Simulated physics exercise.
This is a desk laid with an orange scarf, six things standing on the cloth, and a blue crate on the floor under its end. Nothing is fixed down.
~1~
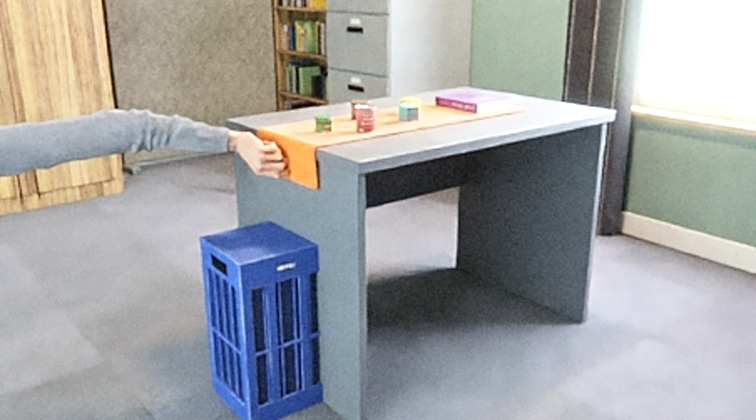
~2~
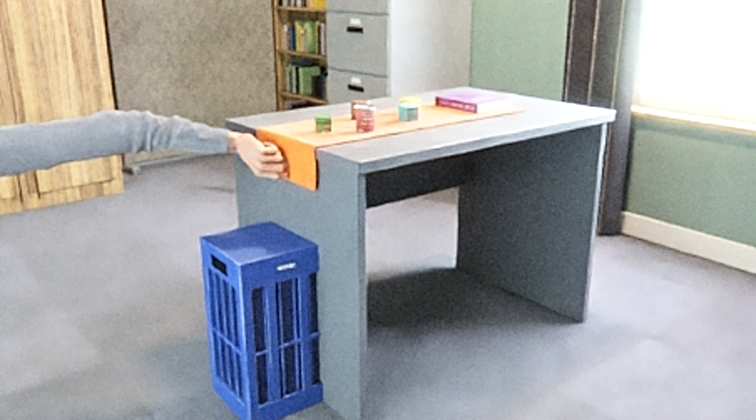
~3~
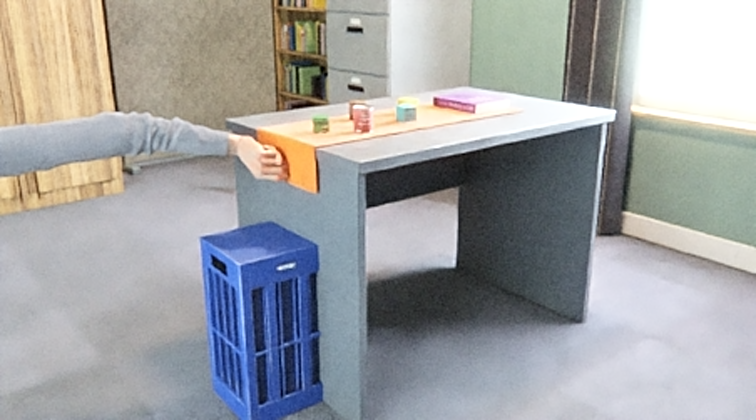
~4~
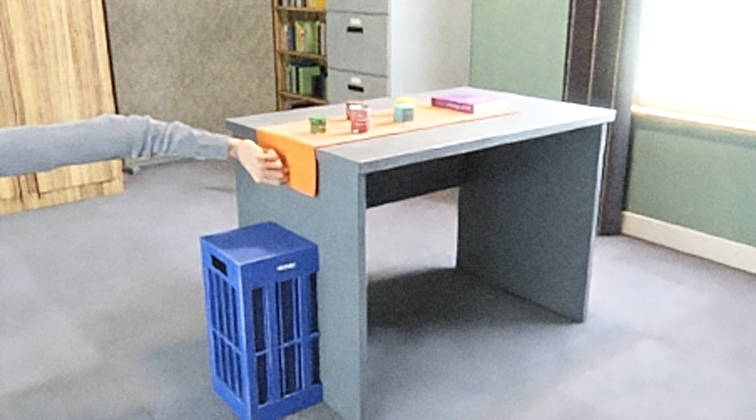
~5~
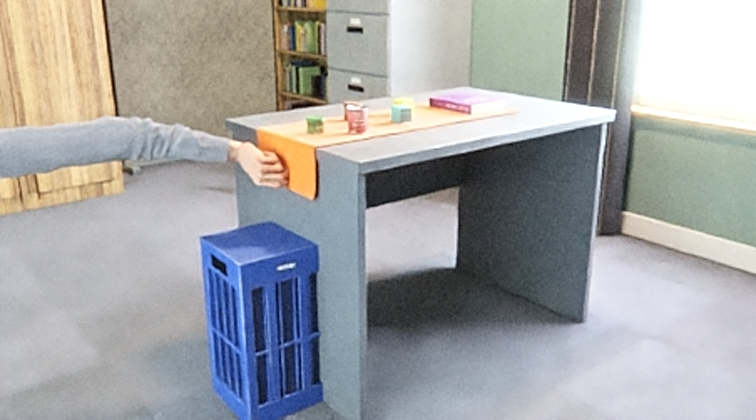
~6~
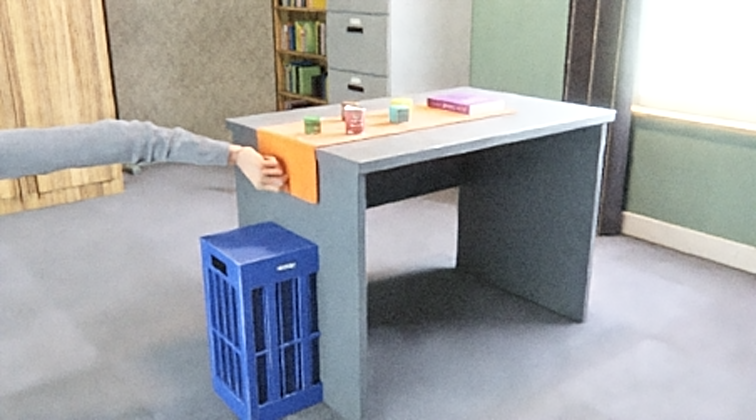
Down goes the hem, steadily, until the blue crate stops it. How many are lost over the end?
The count of fallen things is one.
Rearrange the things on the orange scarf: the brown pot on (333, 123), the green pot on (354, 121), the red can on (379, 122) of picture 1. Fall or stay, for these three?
The brown pot does not fall, the green pot stays on, the red can keeps its place on top.
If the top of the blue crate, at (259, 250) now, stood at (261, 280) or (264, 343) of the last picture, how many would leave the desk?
The count: 2 and 4.
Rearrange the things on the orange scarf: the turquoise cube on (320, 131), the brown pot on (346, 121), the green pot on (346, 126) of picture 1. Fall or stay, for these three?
The turquoise cube is carried off; the brown pot keeps its place on top; the green pot holds on.
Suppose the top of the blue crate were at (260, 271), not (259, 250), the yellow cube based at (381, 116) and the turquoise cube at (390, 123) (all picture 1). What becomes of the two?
The yellow cube stays on, the turquoise cube remains up.
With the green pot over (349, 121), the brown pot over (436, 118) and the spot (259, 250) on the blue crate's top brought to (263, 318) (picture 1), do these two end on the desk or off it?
The green pot tumbles off, the brown pot stays on.
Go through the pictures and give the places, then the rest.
Hem (317, 189); green pot (324, 116); red can (366, 106); brown pot (360, 101); turquoise cube (409, 105); yellow cube (410, 99); top of the crate (259, 250), in the first picture.
Hem (315, 190); green pot (323, 116), in the second picture.
Hem (317, 193); red can (363, 107), in the third picture.
Hem (315, 197); brown pot (355, 102); top of the crate (259, 250), in the fourth picture.
Hem (313, 200); turquoise cube (402, 106), in the fifth picture.
Hem (317, 203); green pot (312, 118); red can (355, 108); brown pot (350, 103); turquoise cube (399, 106); yellow cube (401, 100), in the sixth picture.
Early on, hem near (287, 217); all still up.
Midway, hem on the crate; green pot gone.
Finally, hem on the crate; green pot gone. It carries off one.
